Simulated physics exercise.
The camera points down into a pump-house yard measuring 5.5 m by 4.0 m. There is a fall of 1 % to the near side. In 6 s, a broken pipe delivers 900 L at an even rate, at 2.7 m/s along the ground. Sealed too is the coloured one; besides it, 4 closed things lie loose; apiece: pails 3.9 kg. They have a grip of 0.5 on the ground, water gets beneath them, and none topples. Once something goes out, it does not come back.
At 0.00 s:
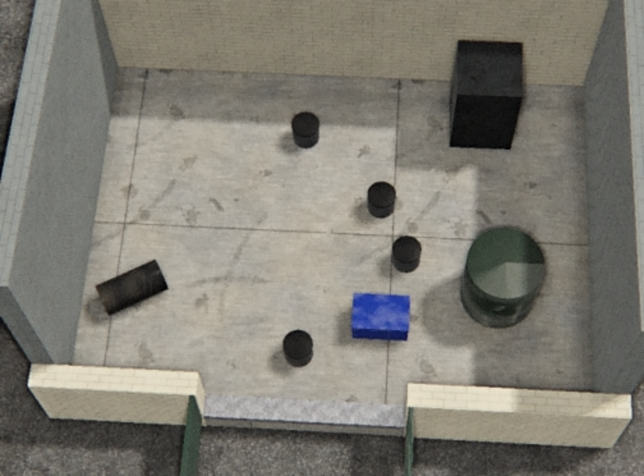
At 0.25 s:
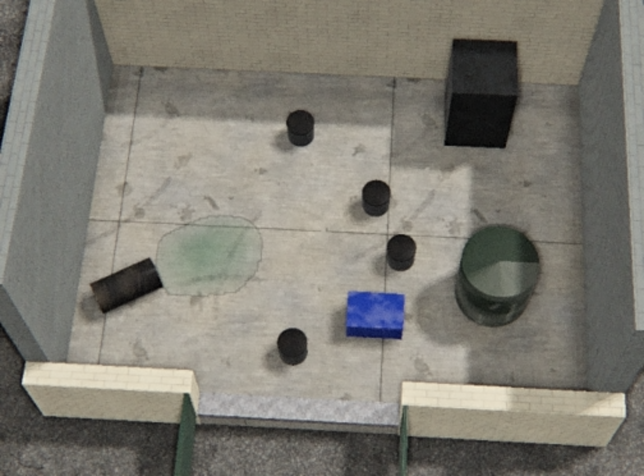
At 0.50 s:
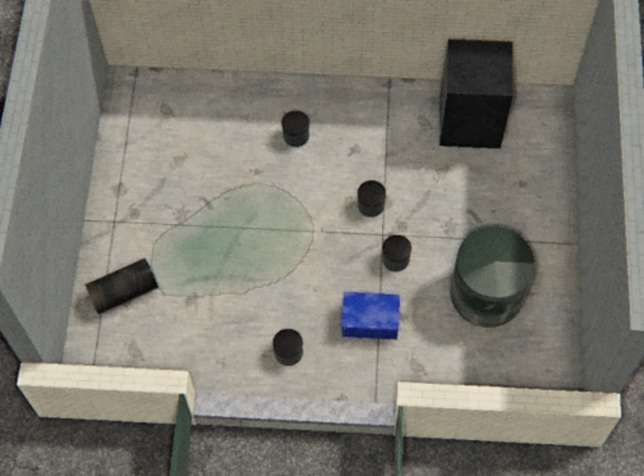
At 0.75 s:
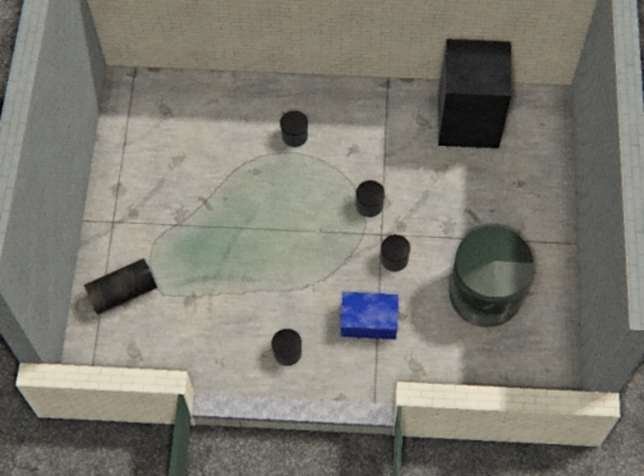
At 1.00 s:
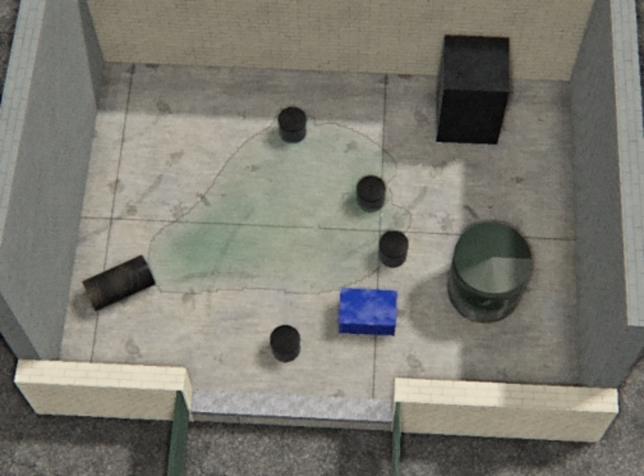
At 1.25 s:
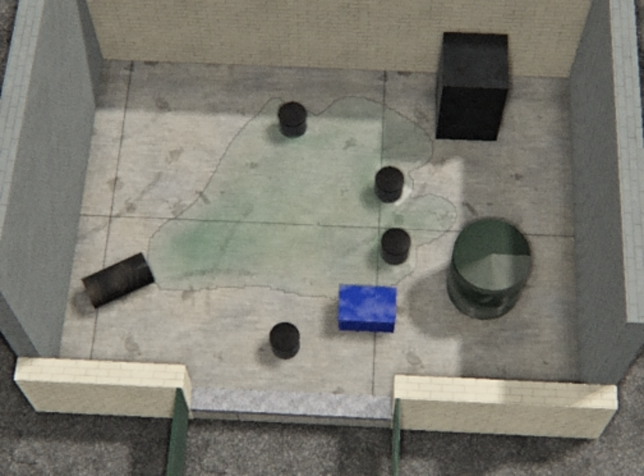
The clip opens on a dry, walled yard seen from above, with black cylinders, a blue crate, a large green drum and a black box. Greenish water spreads rightward from the dark pipe at left, surrounding several cylinders. One cylinder near the middle then shifts slightly right, while the blue crate stays put.
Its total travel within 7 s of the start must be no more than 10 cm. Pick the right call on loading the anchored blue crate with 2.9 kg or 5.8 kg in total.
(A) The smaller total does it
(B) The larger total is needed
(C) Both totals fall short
Answer: A.
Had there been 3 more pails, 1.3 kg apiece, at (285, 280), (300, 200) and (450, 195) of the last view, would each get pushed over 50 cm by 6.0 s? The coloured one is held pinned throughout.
First does not reach it, second exceeds it, third exceeds it.
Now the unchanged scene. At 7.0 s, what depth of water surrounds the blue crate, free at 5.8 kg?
Depth: Approx. 2 cm.
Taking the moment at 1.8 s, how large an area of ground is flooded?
Flooded: Near 8.0 m2.
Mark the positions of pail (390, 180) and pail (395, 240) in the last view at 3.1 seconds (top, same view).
Around (561, 152) and (466, 229).
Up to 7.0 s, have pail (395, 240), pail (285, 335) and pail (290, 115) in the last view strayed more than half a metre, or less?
Result by item: Goes farther; stays closer; goes farther.
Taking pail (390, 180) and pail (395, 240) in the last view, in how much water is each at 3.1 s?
Depths: Near 7 cm, then near 5 cm.
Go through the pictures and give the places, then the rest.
The blue crate at (381, 311) rests on the ground; water covers 0.0 m2; 0 of 5 have shifted, in the first picture.
The blue crate at (376, 310) rests on the ground; 0.8 m2 under water; 0 of 5 have shifted, in the second picture.
The blue crate at (371, 310), on the bottom; 1.6 m2 under water; 0 of 5 have shifted, in the third picture.
The blue crate at (370, 310), on the bottom; water covers 2.8 m2; 0 of 5 have shifted, in the fourth picture.
The blue crate at (368, 306), on the bottom; water covers 4.0 m2; 0 of 5 have shifted, in the fifth picture.
The blue crate at (368, 303) rests on the ground; water covers 5.3 m2; 1 of 5 have shifted, in the sixth picture.
After 1.8 s the blue crate would be 0 cm from its start with 2.9 kg and 0 cm from its start with 5.8 kg; 1 cm of water round it then.
After 3.1 s the blue crate would be 0 cm from its start with 2.9 kg and 0 cm from its start with 5.8 kg; 1 cm of water round it then.
After 4.9 s the blue crate would be 0 cm from its start with 2.9 kg and 0 cm from its start with 5.8 kg; 1 cm of water round it then.
After 7.0 s the blue crate would be 1 cm from its start with 2.9 kg and 0 cm from its start with 5.8 kg; 2 cm of water round it then.
